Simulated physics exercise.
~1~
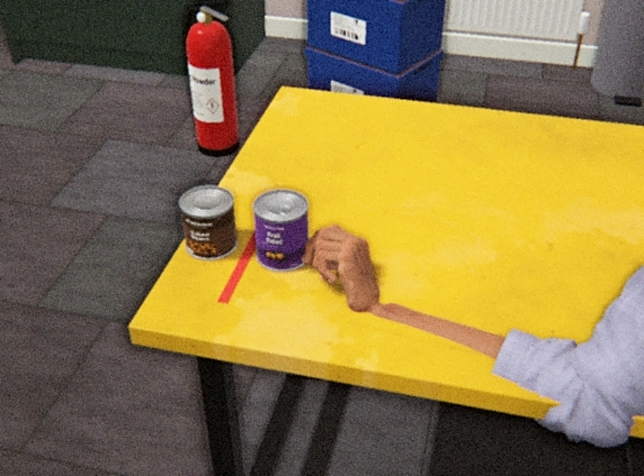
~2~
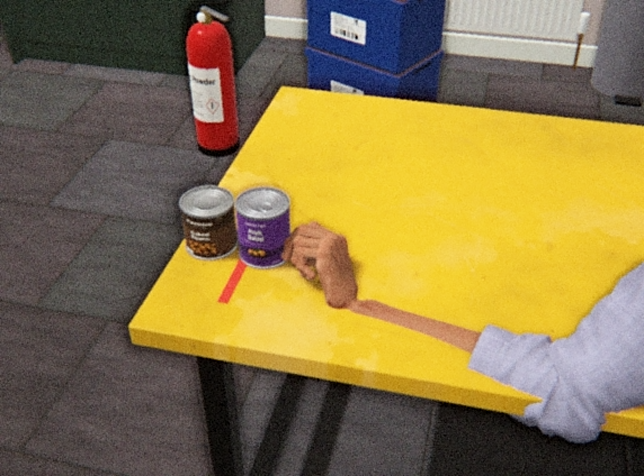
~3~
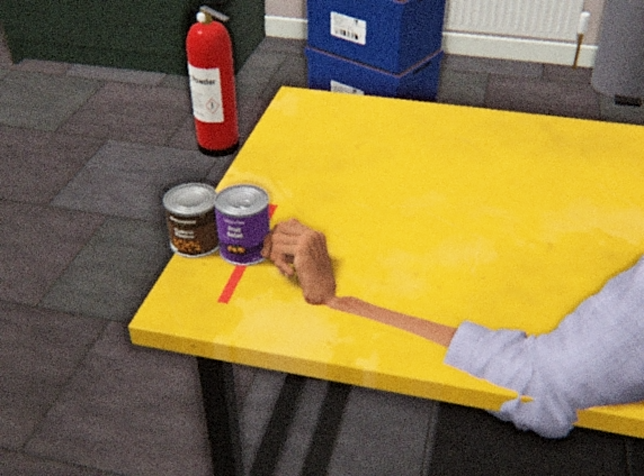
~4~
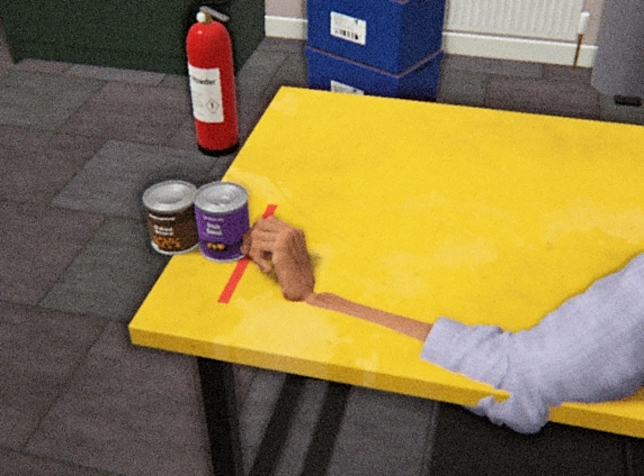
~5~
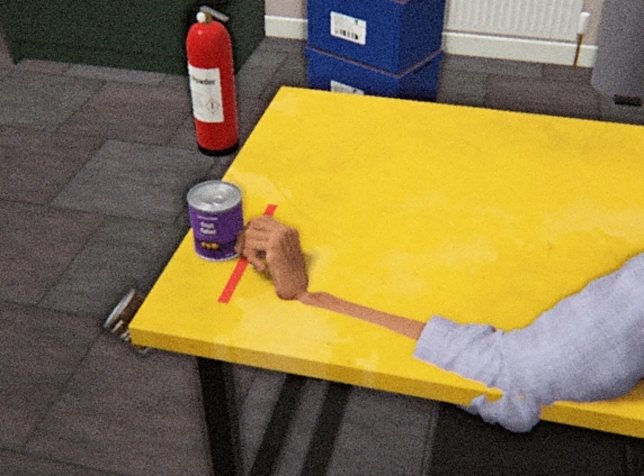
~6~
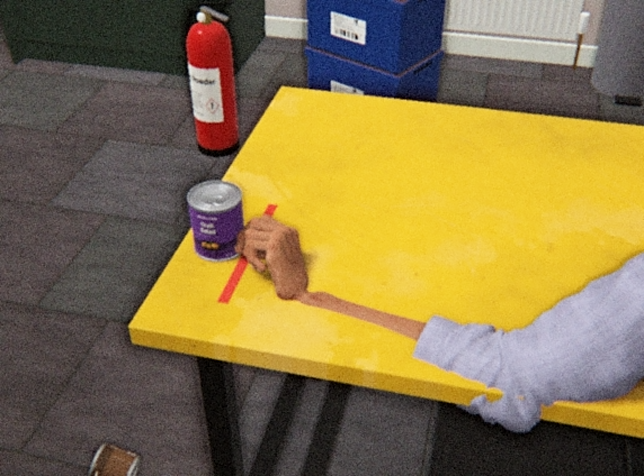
In the video, a hand slowly pushes a purple can left along a yellow table, past a strip of red tape and against a brown can, which slides to the edge, tips off and falls to the floor while the purple can stays on the table.
